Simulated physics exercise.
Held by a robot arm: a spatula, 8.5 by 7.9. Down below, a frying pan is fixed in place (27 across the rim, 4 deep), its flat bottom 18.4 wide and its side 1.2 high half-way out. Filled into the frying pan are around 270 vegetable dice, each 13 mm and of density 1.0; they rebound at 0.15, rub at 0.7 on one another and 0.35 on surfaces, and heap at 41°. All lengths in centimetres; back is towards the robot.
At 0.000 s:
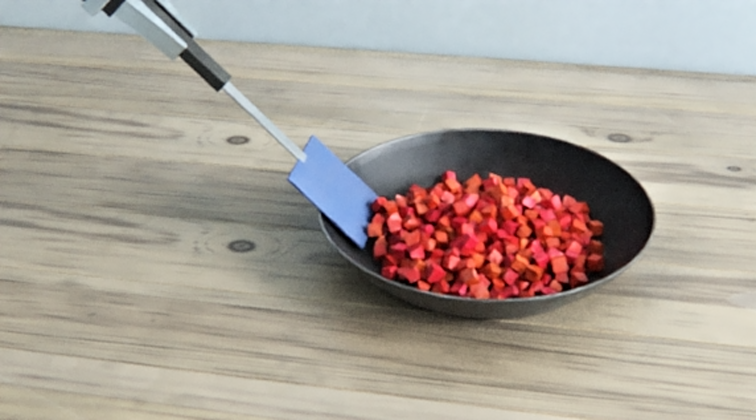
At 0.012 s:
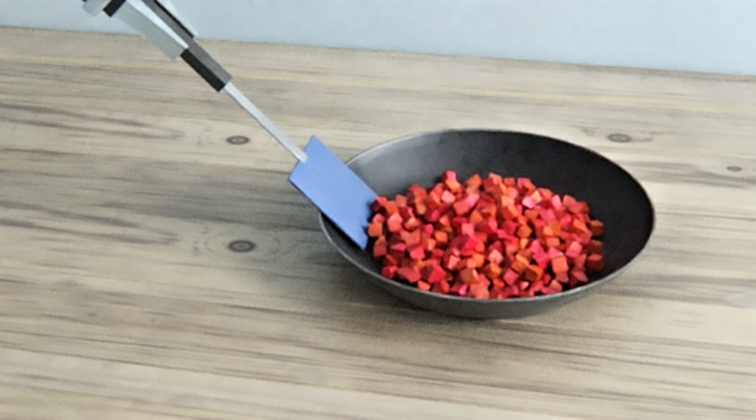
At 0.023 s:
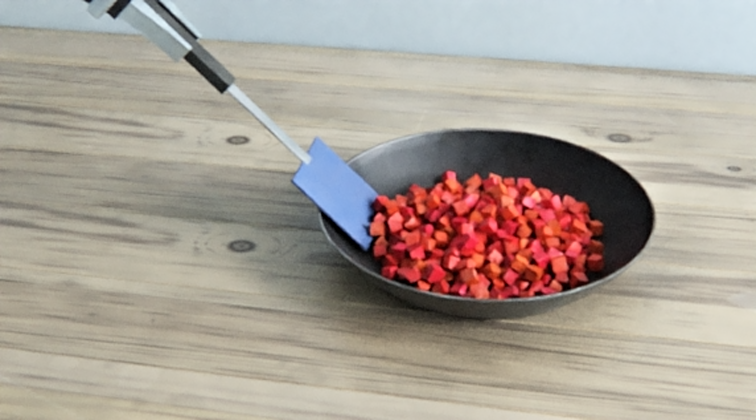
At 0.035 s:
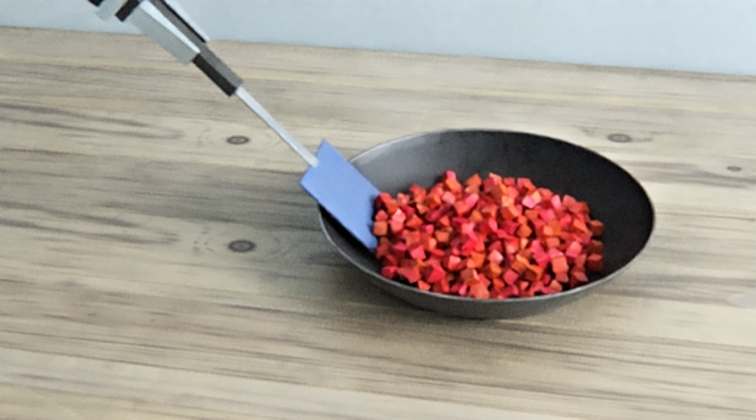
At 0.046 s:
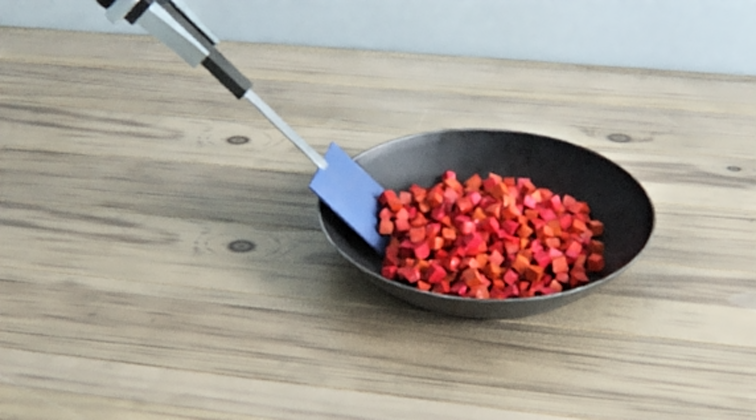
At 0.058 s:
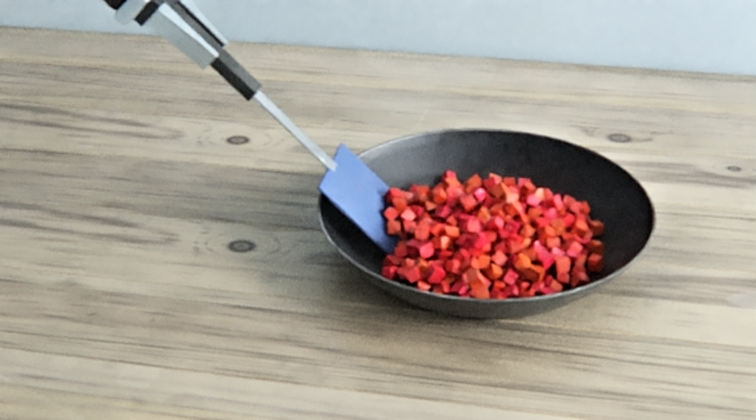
Robot arm easing a blue spatula slightly rightward against a heap of red vegetable dice in a dark frying pan.
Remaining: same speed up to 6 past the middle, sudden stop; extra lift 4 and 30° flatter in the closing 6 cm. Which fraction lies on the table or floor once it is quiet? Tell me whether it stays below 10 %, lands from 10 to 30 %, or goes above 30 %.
It stays below 10 %.
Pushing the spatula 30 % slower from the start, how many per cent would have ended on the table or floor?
It would be near 0 per cent.
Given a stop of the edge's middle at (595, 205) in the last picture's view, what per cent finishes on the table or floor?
Around 20 percent.
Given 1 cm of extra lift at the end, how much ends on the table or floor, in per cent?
Roughly 5 percent of it.
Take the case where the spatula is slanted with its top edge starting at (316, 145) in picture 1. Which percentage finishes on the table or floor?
Spill: Approx. 5 per cent.
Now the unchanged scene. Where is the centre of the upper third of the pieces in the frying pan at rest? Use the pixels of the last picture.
The centre sits at about (602, 223).
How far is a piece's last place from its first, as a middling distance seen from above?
5 cm.
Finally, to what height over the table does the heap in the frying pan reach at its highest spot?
Height at rest: Roughly 5.5 cm.
After 0.13 s, sloping 45°, highest piece 5 above the table; 266 in the frying pan.
After 0.20 s, sloping 33°, highest piece 5 above the table; 266 in the frying pan.
After 0.43 s, sloping 15°, highest piece 5 above the table; 264 in the frying pan, 2 on the table or floor.
After 1.48 s, sloping 15°, highest piece 5 above the table; 264 in the frying pan, 2 on the table or floor.
In the end, 264 in the frying pan, 2 on the table or floor. That is 1 % on the table or floor.
